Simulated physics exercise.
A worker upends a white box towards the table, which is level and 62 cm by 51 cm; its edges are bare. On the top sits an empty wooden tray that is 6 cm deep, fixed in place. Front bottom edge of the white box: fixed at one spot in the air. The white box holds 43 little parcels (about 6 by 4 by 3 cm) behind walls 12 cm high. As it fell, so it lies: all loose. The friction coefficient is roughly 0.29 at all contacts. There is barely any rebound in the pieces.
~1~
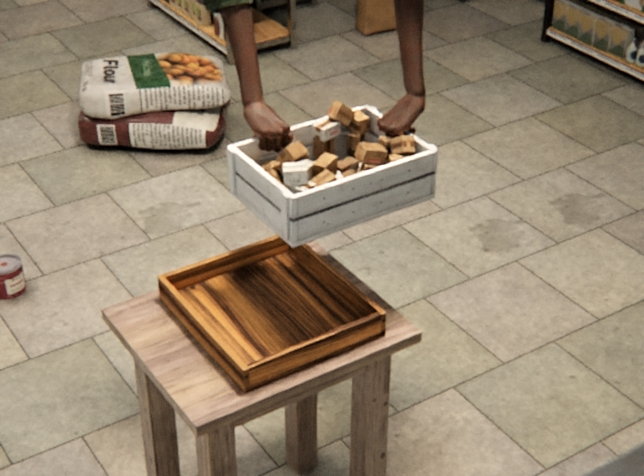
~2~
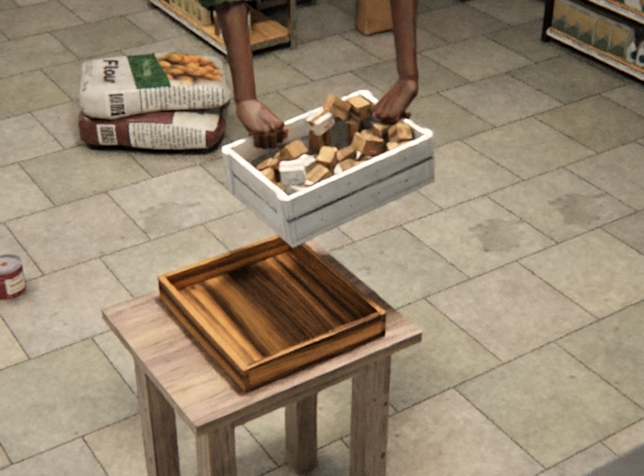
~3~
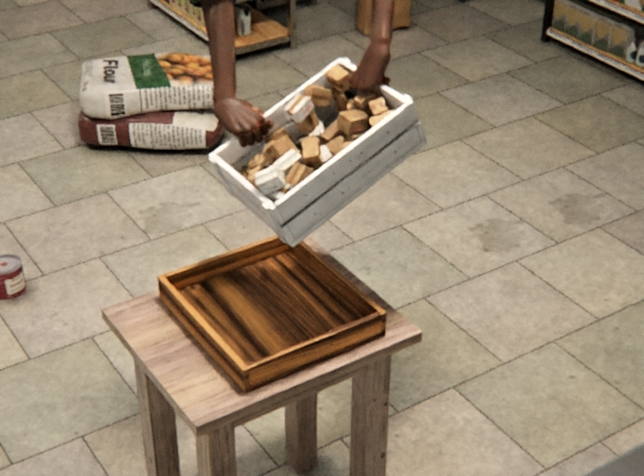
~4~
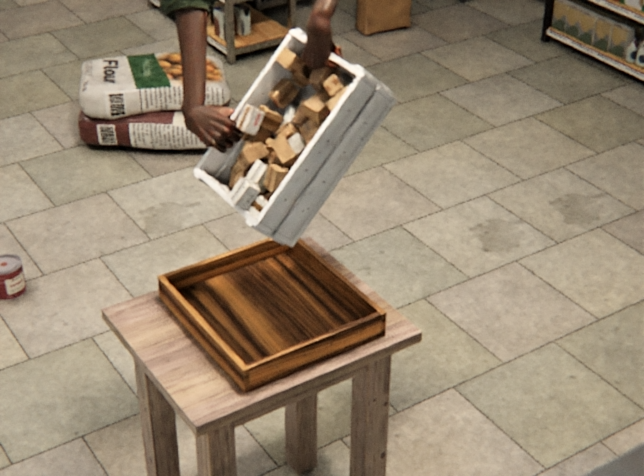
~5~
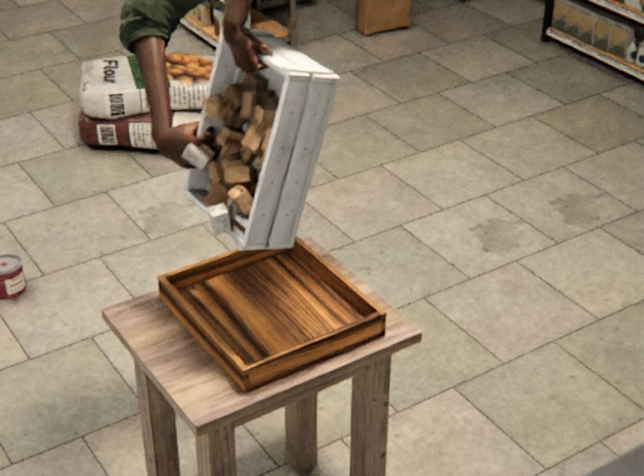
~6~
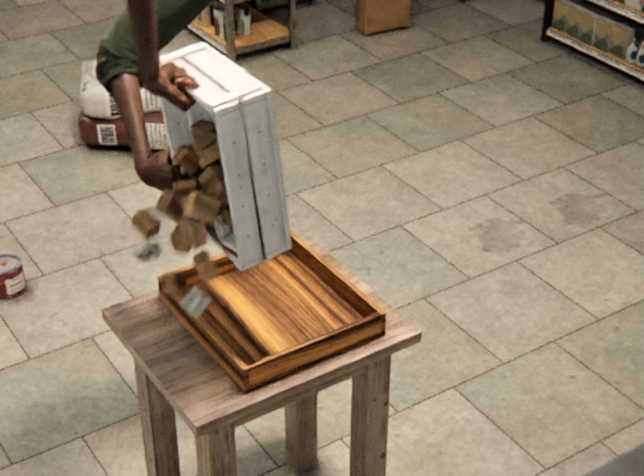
Hands tilting a white box steeply above an empty wooden tray on a small table, small brown blocks tumbling from its left side.
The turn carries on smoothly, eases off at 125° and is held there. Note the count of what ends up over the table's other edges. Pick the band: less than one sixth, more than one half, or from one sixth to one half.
The band is less than one sixth.
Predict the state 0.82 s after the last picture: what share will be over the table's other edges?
By that time, roughly 0 percent.
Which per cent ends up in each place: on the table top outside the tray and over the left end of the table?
I'd put it at about 20 percent, then about 75 percent.
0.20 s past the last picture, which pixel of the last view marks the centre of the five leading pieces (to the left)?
(102, 432).
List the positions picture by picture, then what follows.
In the first picture (each is followed by its nearest rim corner in this view), white box, (296, 196); wooden tray, (247, 366); 0° from level; none out.
In the second picture, white box, (290, 197); 6° from level.
In the third picture, white box, (275, 204); 23° from level.
In the fourth picture, white box, (257, 220); 46° from level.
In the fifth picture, white box, (244, 243); 72° from level; 1 out, the lowest parcel at (220, 219).
In the sixth picture, white box, (241, 265); wooden tray, (247, 366); 96° from level; 11 out, the lowest parcel at (196, 302).
Then, 0.20 s after the last picture, tilt 119°; 19 still in the white box, 10 on the table top outside the tray, 3 over the left end of the table and 11 in the air.
Then, 0.46 s after the last picture, tilt 125°; 1 in the wooden tray, 21 on the table top outside the tray, 16 over the left end of the table and 5 in the air.
Then, 0.82 s after the last picture, tilt 125°; 1 in the wooden tray, 12 on the table top outside the tray and 30 over the left end of the table.
When it is over (1.28 s after the last picture), 1 in the wooden tray, 9 on the table top outside the tray and 33 over the left end of the table. Asked share, 0 of 43, 0 per cent.
